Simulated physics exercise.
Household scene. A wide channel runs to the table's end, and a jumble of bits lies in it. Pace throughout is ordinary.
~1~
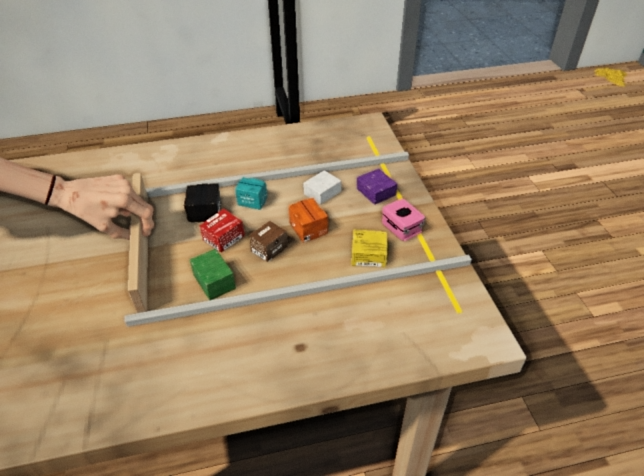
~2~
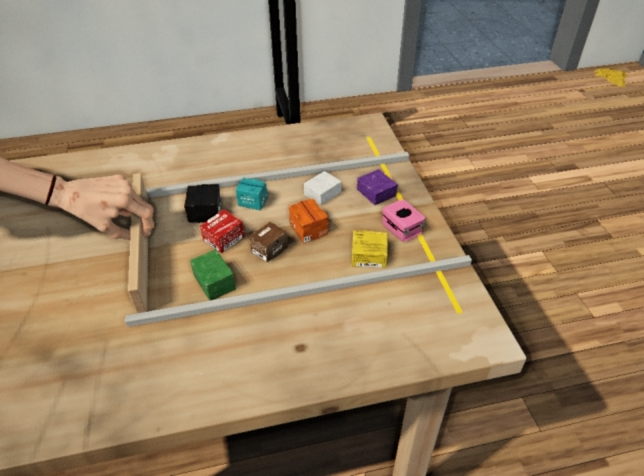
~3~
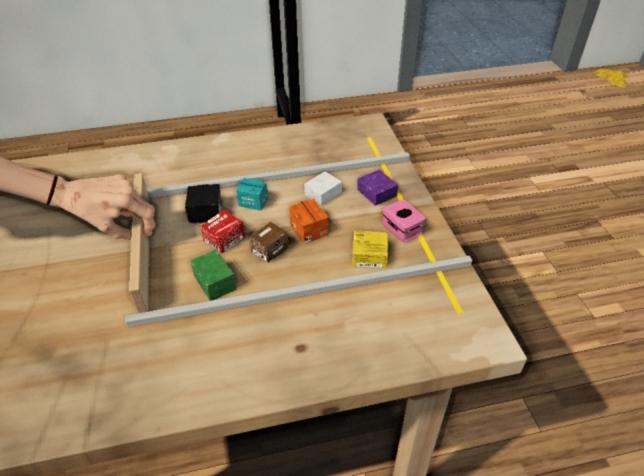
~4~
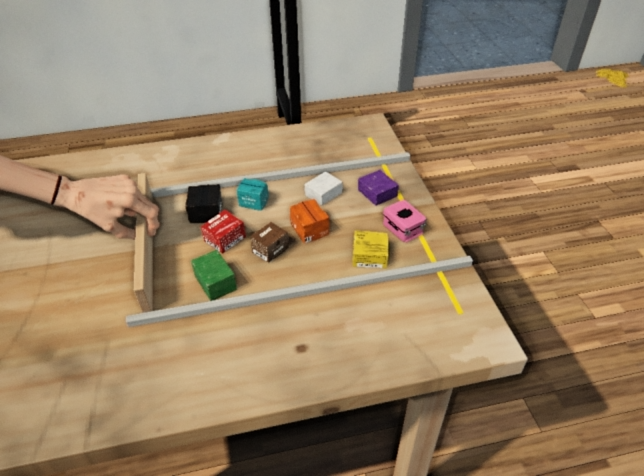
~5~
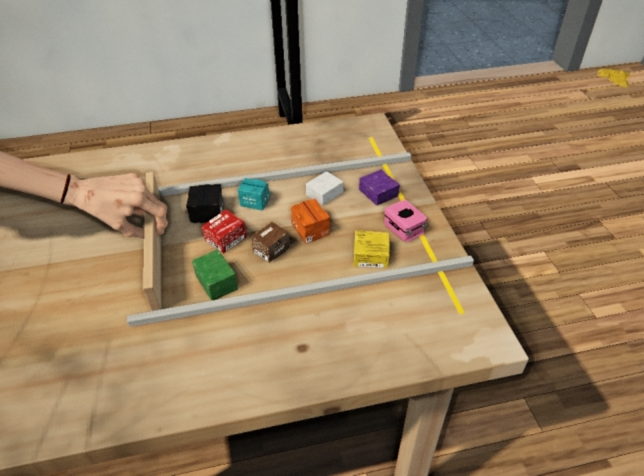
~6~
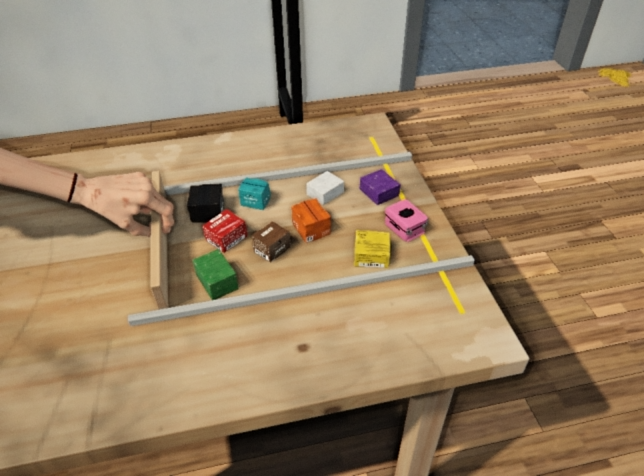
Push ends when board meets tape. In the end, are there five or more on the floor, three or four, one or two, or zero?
The way I see it, five or more of them end up off the end.
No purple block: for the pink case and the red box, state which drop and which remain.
Well, the pink case goes off the edge while the red box is still there.
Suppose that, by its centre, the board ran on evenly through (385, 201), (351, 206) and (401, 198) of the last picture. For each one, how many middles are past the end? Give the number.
First 3, then 0, finally 6.
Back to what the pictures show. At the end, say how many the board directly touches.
3 of them.
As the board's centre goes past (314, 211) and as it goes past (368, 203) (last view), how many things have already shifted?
By then 9, and later 10.
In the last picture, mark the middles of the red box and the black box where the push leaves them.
The red box stops around (429, 199); the black box around (409, 171).
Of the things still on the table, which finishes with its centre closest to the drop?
Nearest once everything settles: Brown box.
A little later, none off yet; pink case at rest near (405, 221); purple block at rest near (380, 187); yellow box at rest near (372, 249).
Next, none off yet; pink case at rest near (407, 221); purple block shifted about its own width near (420, 189); yellow box shifted about its own width near (400, 248).
When it is over, the number that fall off is five or more; down, turquoise box, orange box, white block, yellow box, purple block and pink case.
